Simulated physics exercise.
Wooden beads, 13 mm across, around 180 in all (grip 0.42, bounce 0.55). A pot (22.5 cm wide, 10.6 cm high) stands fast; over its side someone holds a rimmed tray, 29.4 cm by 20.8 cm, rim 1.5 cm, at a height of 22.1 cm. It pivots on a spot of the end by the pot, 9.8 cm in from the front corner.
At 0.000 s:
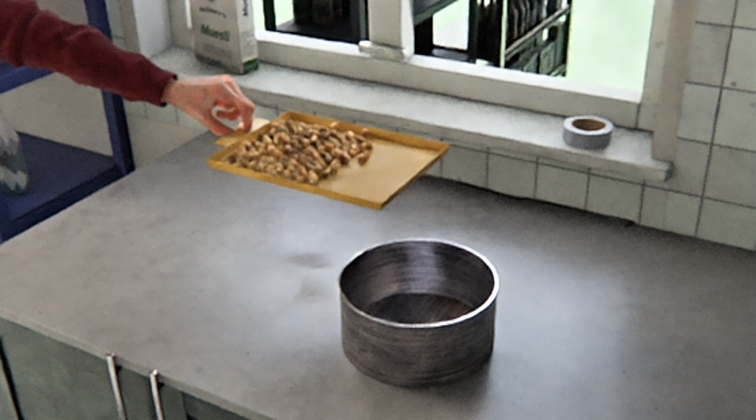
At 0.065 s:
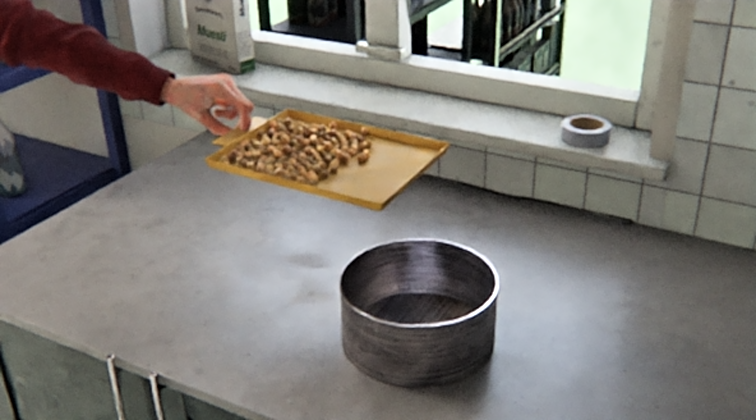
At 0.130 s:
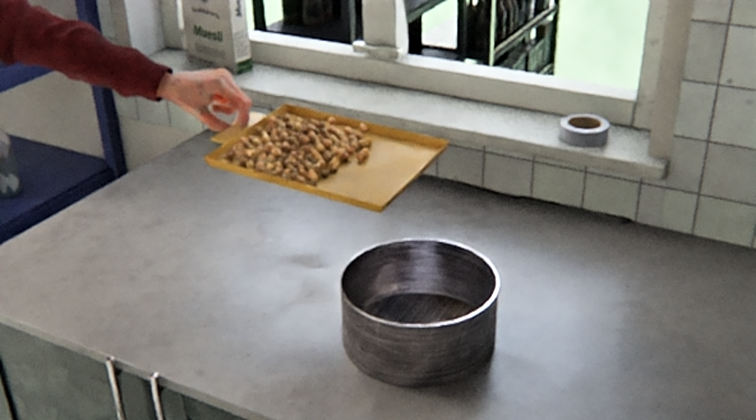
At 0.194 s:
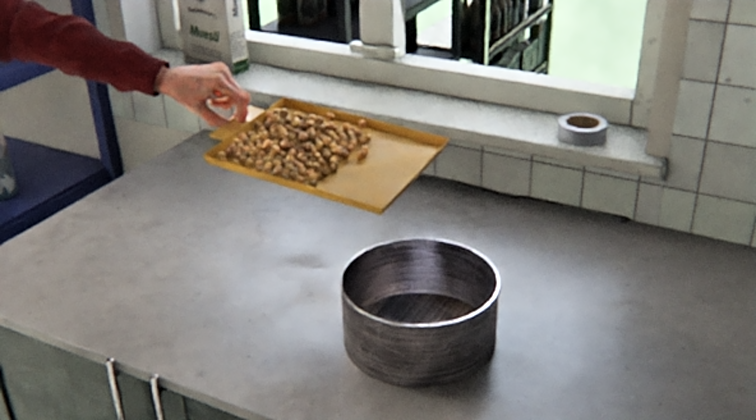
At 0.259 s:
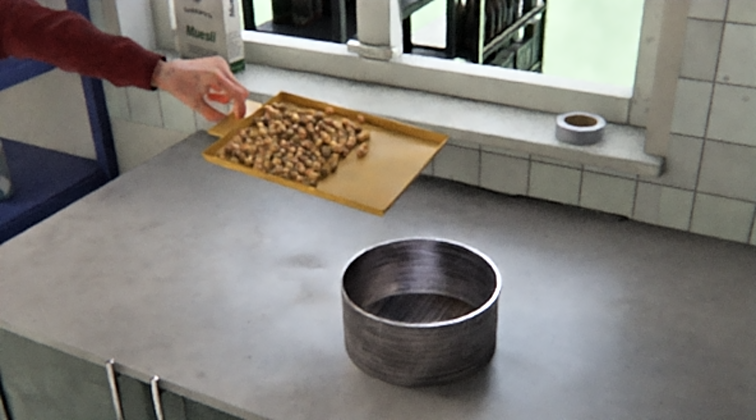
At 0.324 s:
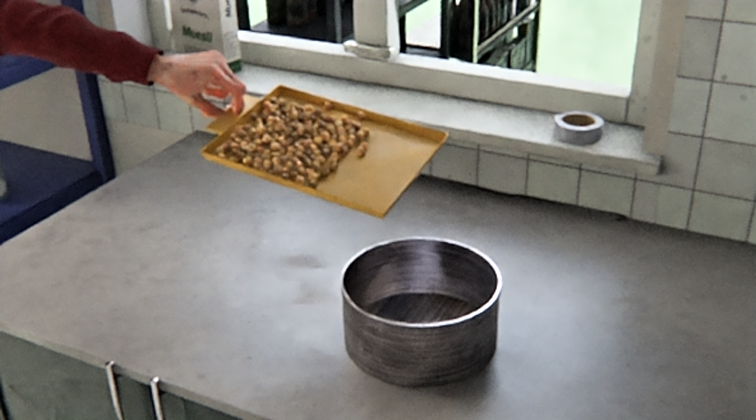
Tray of small brown wooden pieces tilting slightly, its hand-held left side rising beside a dark round pot on a grey counter.
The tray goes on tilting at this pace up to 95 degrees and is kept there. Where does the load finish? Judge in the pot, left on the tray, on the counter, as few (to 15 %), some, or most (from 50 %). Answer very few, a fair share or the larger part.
In the pot: The larger part; left on the tray: Very few; on the counter: A fair share.
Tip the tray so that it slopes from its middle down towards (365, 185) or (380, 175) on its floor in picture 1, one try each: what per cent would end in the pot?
Some 100 and 85 per cent.
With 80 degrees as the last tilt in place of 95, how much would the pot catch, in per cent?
It would be near 80 per cent.
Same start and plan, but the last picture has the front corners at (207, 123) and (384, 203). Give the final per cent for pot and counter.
Pot 80, counter 20.
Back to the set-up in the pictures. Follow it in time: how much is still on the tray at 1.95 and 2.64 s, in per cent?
About 50, 0.
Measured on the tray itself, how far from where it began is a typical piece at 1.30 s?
About 10 cm.
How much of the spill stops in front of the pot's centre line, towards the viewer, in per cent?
About 90 per cent.
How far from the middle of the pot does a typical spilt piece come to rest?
Some 22 cm.
After 1.30 s, tilt 50 degrees; the tray holds 95 %, the pot 5 %.
After 1.95 s, tilt 76 degrees; the tray holds 50 %, the pot 25 %.
After 2.64 s, tilt 95 degrees; the tray holds 0 %, the pot 80 %.
By 3.3 s all is still; pot 80 %, tray 0 %, counter 20 %.
